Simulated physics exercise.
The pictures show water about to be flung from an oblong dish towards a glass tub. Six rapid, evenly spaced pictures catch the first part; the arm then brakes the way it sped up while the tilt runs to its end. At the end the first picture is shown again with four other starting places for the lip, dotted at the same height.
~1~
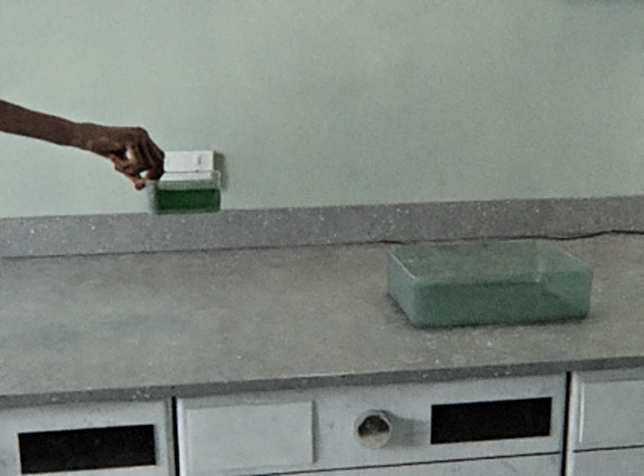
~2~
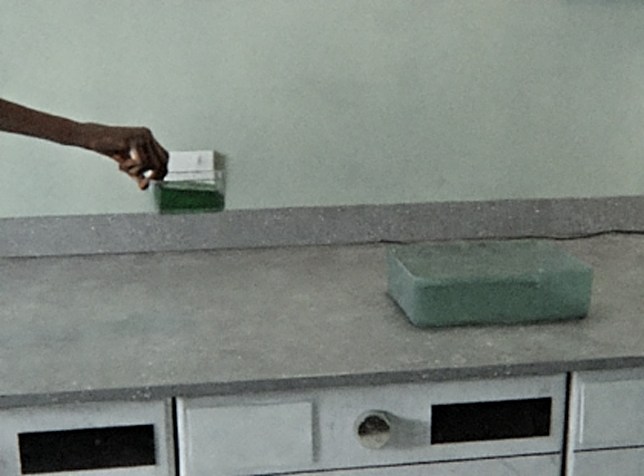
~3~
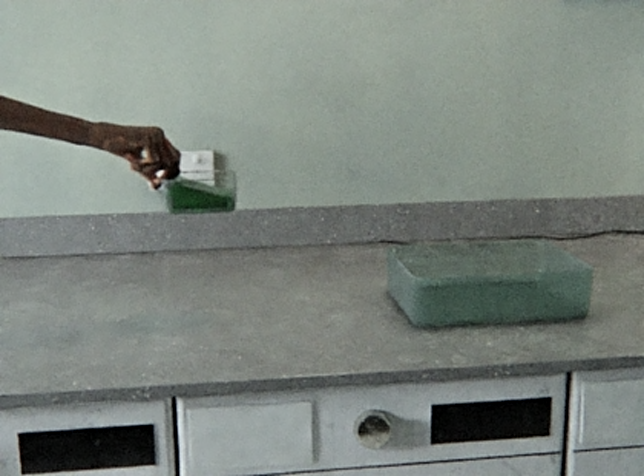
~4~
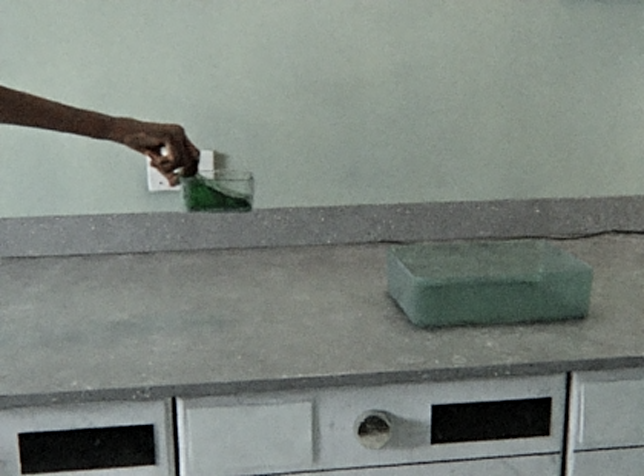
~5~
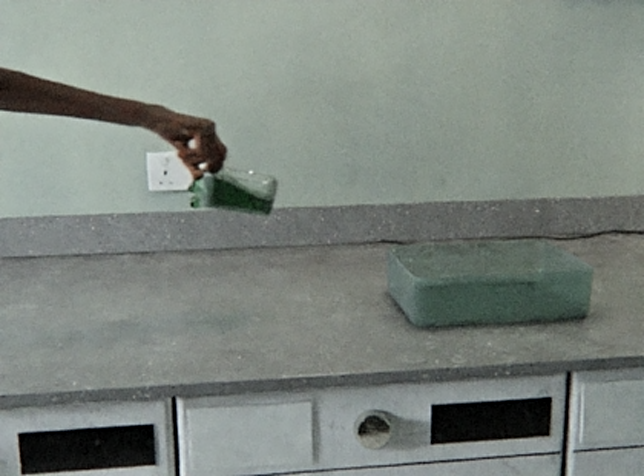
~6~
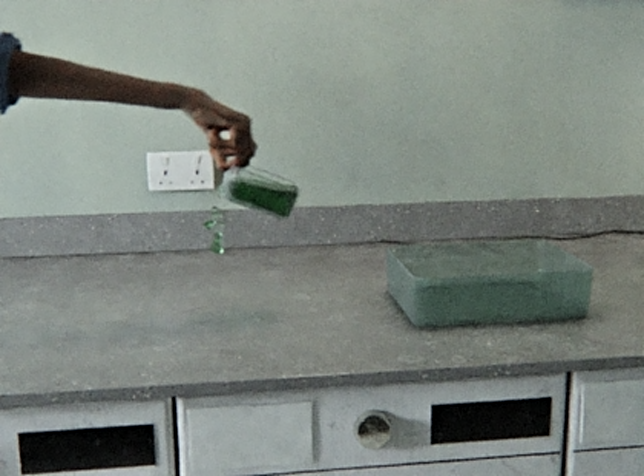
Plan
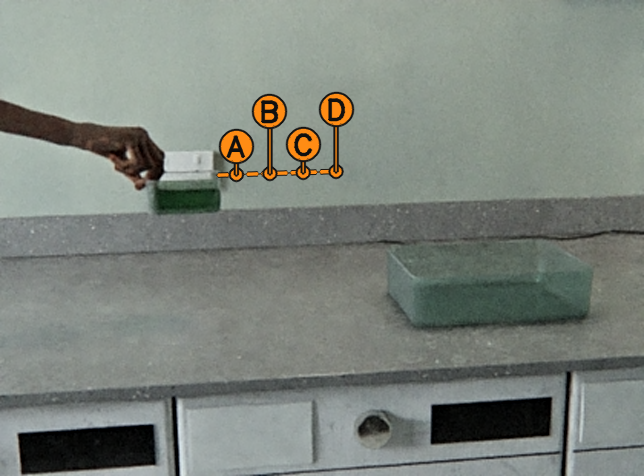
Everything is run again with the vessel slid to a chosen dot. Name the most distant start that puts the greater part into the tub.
That is spot A.
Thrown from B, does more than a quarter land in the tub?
Yes.
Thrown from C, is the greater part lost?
No.
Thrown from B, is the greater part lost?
No, not at all.
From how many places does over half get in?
All of them.
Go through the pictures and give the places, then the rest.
The first picture shows upright, lip at (218, 175); tub from (412, 326) to (588, 316); nothing has left yet.
The second picture shows upright, lip at (222, 174); nothing has left yet.
The third picture shows upright, lip at (234, 174); water is over the rim, down to (171, 176).
The fourth picture shows tipped about 3°, lip at (252, 175); water is over the rim, down to (179, 182).
The fifth picture shows tipped about 11°, lip at (274, 179); water is over the rim, down to (197, 205).
The sixth picture shows tipped about 22°, lip at (297, 186); water is over the rim, down to (218, 249).
On the marked copy, A at (236, 174); B at (269, 173); C at (303, 172); D at (336, 171).
With A, about 67 % lands in the tub, 29 % falls short and 5 % goes beside or beyond.
With B, about 79 % lands in the tub, 13 % falls short and 8 % goes beside or beyond.
With C, about 80 % lands in the tub, 9 % falls short and 11 % goes beside or beyond.
With D, about 77 % lands in the tub, 5 % falls short and 18 % goes beside or beyond.
